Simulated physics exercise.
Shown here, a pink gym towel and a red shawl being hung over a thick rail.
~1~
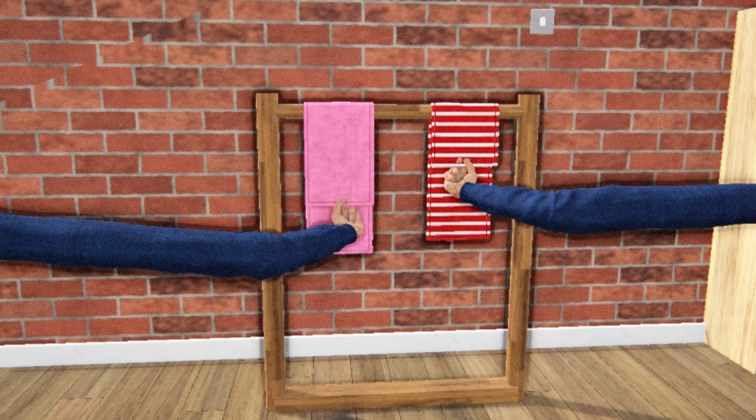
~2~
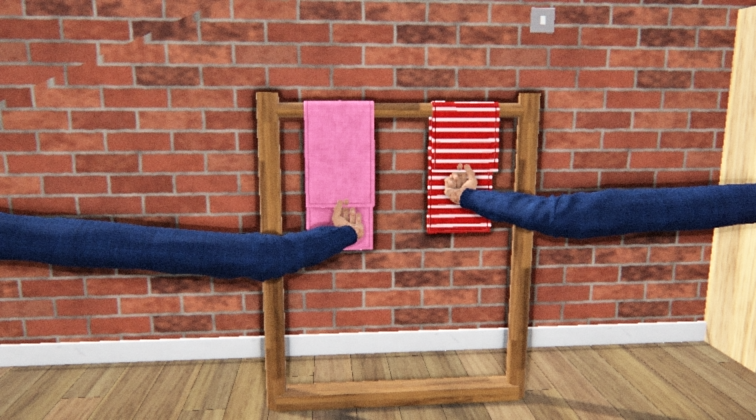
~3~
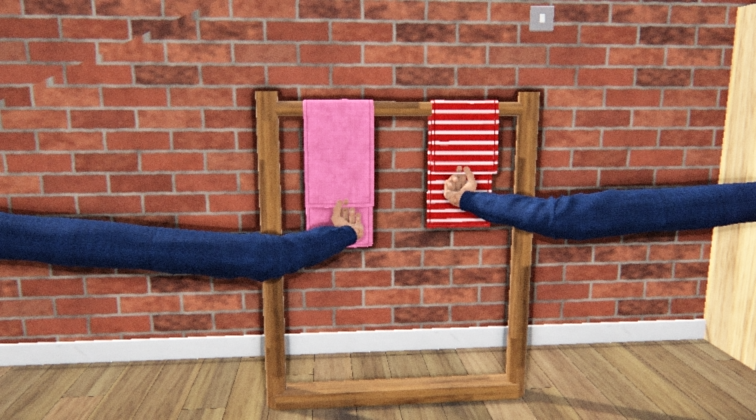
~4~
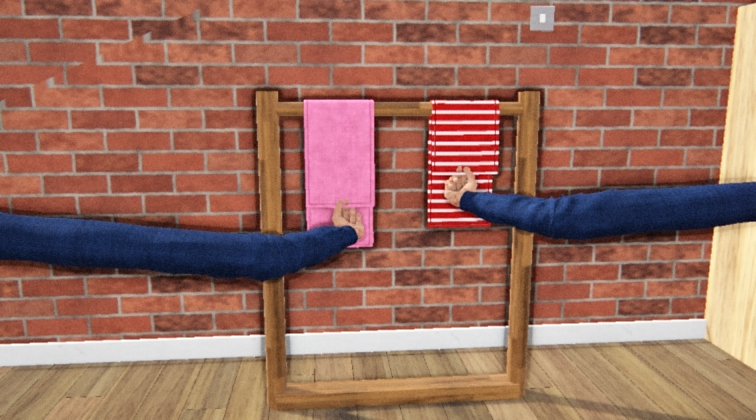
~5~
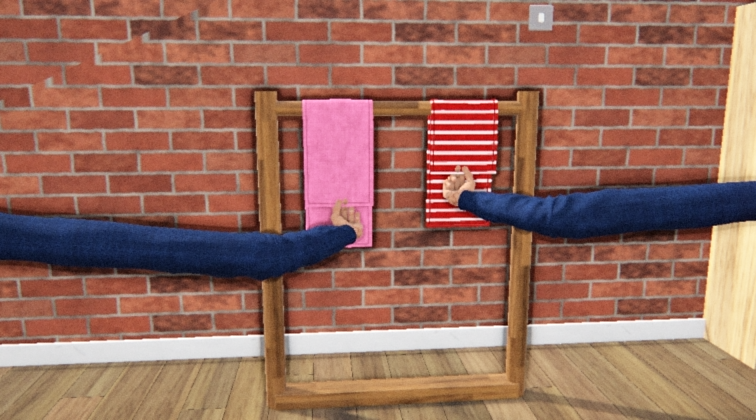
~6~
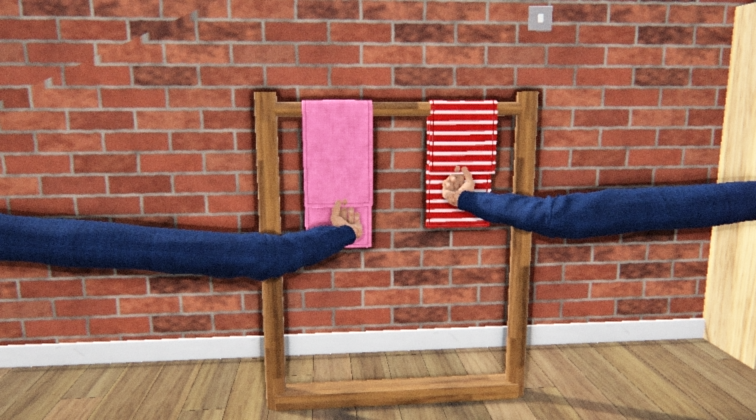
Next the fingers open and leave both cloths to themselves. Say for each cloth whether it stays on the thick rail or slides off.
The pink gym towel hangs there, the red shawl keeps its place.
Then, 0.90 s past the final frame, gym towel unmoved; shawl unmoved.
When it is over, gym towel unmoved; shawl unmoved. The pink gym towel keeps its place and the red shawl stays on.
